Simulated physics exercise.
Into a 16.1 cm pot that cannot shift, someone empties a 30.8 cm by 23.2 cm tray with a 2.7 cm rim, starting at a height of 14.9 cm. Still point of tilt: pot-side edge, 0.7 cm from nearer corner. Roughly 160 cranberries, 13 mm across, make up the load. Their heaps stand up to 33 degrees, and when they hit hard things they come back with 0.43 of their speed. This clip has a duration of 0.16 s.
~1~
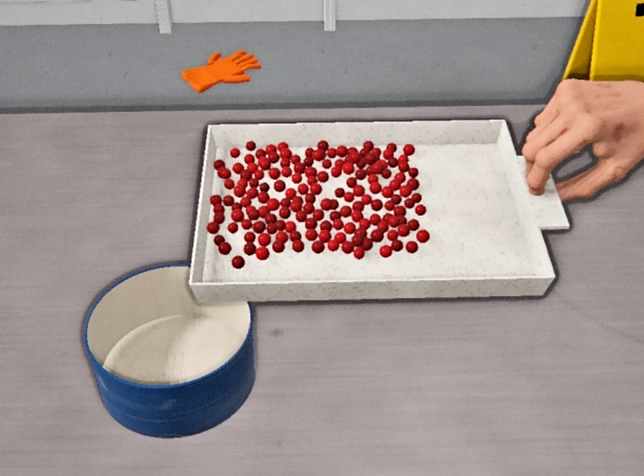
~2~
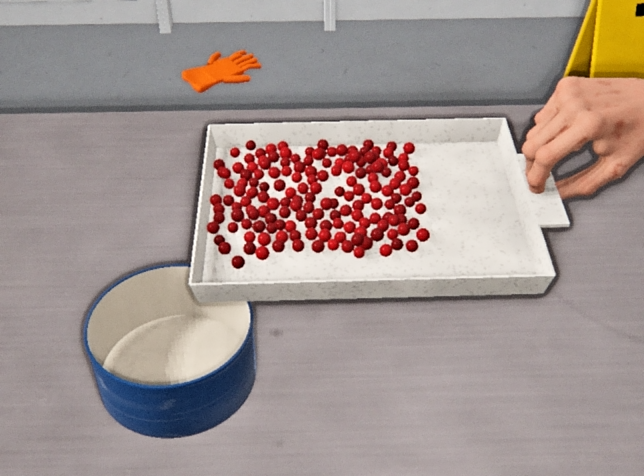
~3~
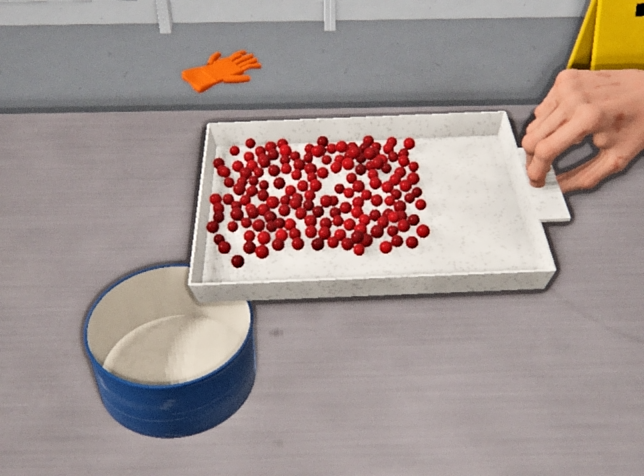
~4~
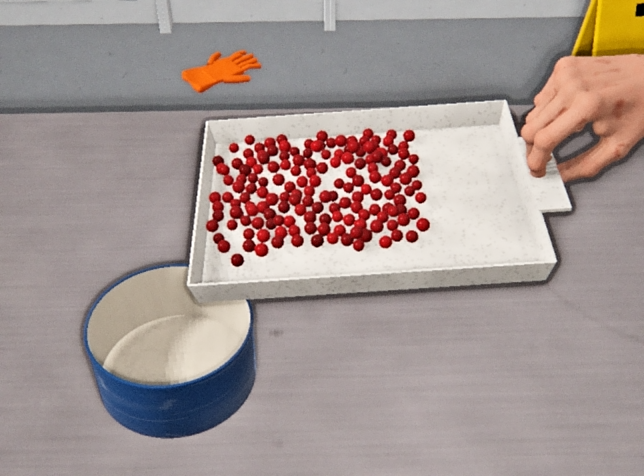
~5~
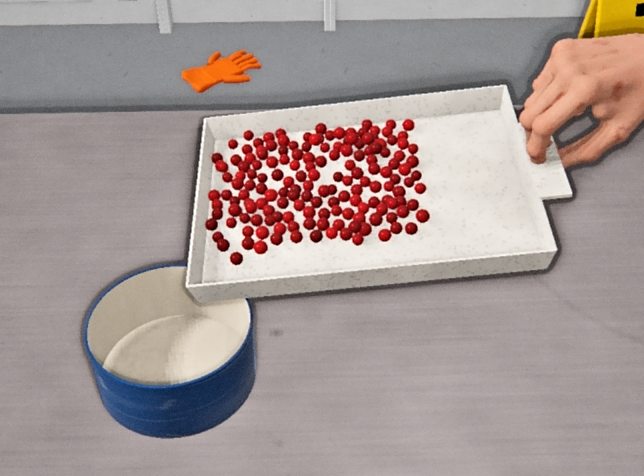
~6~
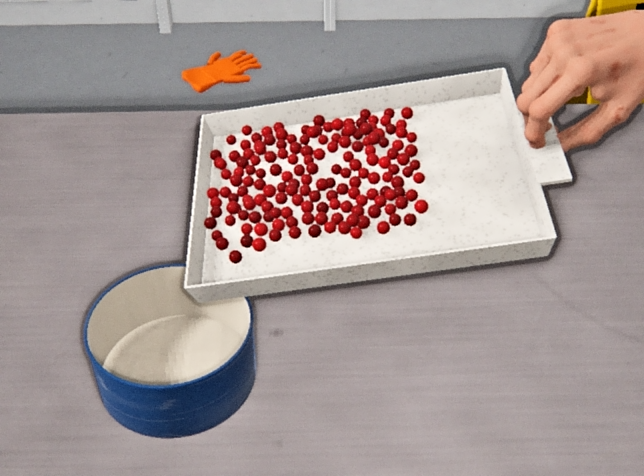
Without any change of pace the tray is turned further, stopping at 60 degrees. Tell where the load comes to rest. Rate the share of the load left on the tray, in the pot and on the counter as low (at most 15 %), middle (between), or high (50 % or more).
Left on the tray - high, pot - low, counter - low.
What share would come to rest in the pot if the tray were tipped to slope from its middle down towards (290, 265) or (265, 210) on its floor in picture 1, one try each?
First try: About 5 percent; second try: About 0 percent.
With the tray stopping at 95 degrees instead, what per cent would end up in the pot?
65 per cent.
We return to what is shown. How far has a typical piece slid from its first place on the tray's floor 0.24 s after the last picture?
By then it sits near 2 cm from where it began.
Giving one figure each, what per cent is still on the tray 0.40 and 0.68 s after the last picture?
In order, near 100 and near 100.
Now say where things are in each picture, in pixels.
Tray tilt 0 degrees, front corners at (197, 280) and (547, 273); middle of the pieces at (310, 199); pot at (169, 321), in the first frame.
Tray tilt 0 degrees, front corners at (196, 280) and (547, 271); middle of the pieces at (310, 198), in the second frame.
Tray tilt 2 degrees, front corners at (196, 280) and (548, 266); middle of the pieces at (310, 196), in the third frame.
Tray tilt 4 degrees, front corners at (195, 281) and (548, 257), lowest corner left front; middle of the pieces at (309, 191), in the fourth frame.
Tray tilt 7 degrees, front corners at (193, 281) and (548, 246), lowest corner left front; middle of the pieces at (308, 186), in the fifth frame.
Tray tilt 10 degrees, front corners at (192, 282) and (548, 233), lowest corner left front; middle of the pieces at (307, 180); pot at (169, 321), in the sixth frame.
Then, 0.24 s after the last picture, tilt 36 degrees; the tray holds 100 %, the pot 0 %.
Then, 0.40 s after the last picture, tilt 53 degrees; the tray holds 100 %, the pot 0 %.
Then, 0.68 s after the last picture, tilt 60 degrees; the tray holds 100 %, the pot 0 %.
In the end, tray 95 %, pot 5 %, counter 0 %.
